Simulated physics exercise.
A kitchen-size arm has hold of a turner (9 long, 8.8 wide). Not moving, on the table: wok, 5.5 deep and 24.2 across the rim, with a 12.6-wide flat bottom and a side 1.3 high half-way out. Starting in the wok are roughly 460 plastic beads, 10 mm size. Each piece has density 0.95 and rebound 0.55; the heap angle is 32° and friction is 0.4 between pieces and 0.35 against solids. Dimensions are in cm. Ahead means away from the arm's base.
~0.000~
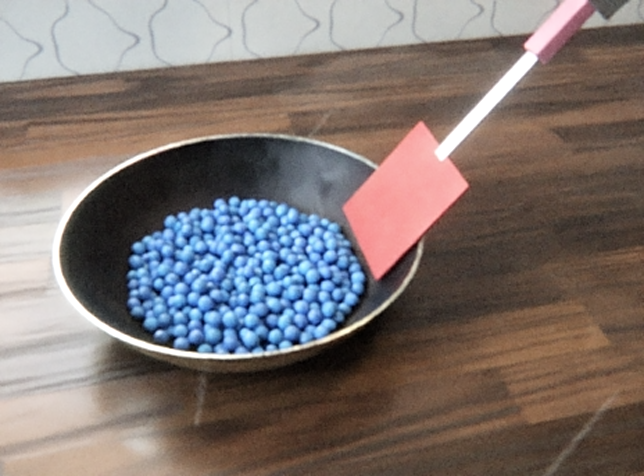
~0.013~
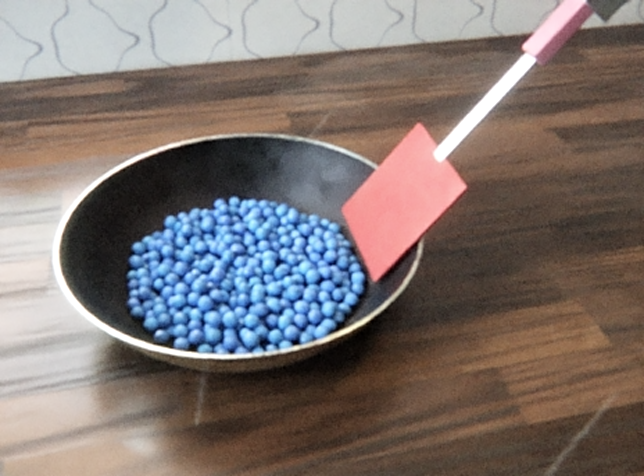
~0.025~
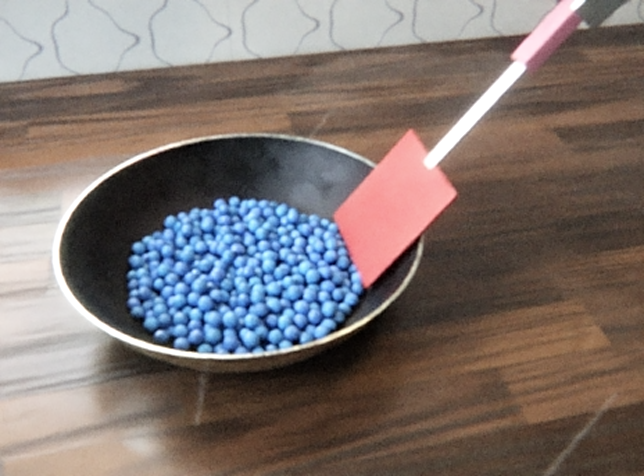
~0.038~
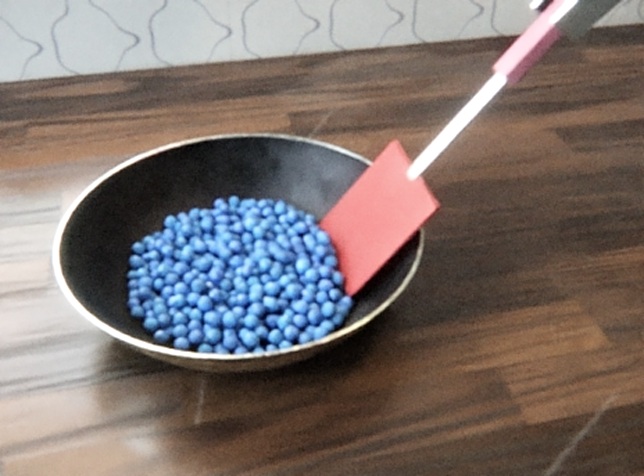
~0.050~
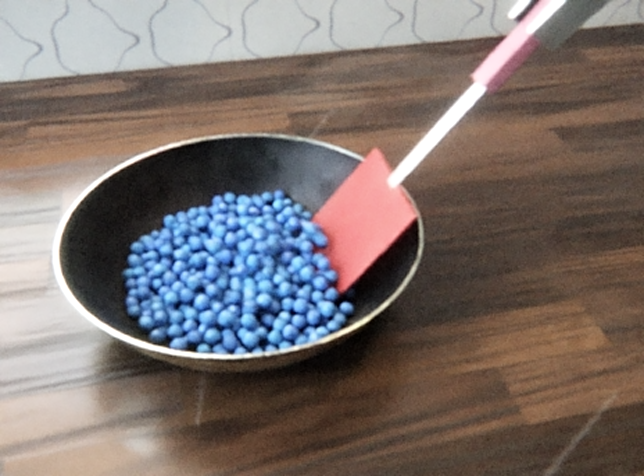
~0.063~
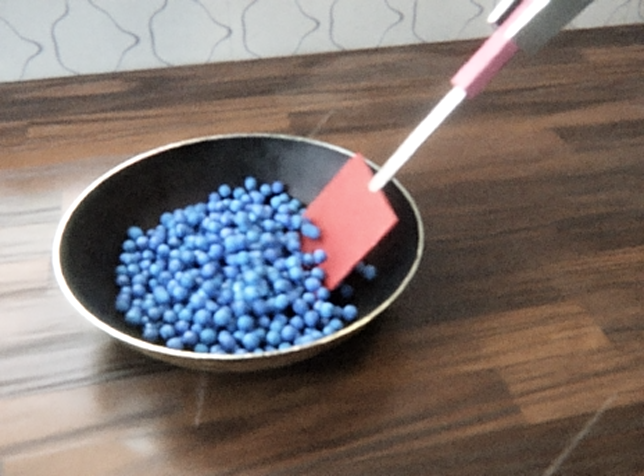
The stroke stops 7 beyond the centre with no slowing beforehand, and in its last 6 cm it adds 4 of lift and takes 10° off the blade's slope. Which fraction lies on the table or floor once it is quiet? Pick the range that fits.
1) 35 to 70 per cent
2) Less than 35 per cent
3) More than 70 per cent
(2) Less than 35 per cent.
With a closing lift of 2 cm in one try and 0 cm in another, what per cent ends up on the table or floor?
Try one gives about 20 in a hundred, try two about 15 in a hundred.
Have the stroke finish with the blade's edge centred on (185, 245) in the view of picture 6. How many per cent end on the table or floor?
About 10 per cent.
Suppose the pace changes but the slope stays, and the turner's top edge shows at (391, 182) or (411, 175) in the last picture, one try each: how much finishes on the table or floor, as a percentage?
I'd estimate close to 10 and 5 in a hundred.
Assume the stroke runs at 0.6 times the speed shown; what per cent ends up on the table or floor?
That comes to some 10 per cent, roughly.
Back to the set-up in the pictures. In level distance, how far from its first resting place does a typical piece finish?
I'd guess close to 4 centimetres.
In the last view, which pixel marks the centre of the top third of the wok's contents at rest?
You'll find it at about (144, 281).
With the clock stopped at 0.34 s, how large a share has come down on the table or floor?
15 %.
After 0.09 s, sloping 50°, highest piece 9 above the table; 460 in the wok.
After 0.12 s, sloping 47°, highest piece 11 above the table; 459 in the wok, 1 on the blade or in flight.
After 0.34 s, sloping 40°, highest piece 9 above the table; 364 in the wok, 66 on the table or floor, 30 on the blade or in flight.
After 1.39 s, sloping 40°, highest piece 4 above the table; 364 in the wok, 96 on the table or floor.
In the end, 364 in the wok, 96 on the table or floor. That is 21 % on the table or floor.
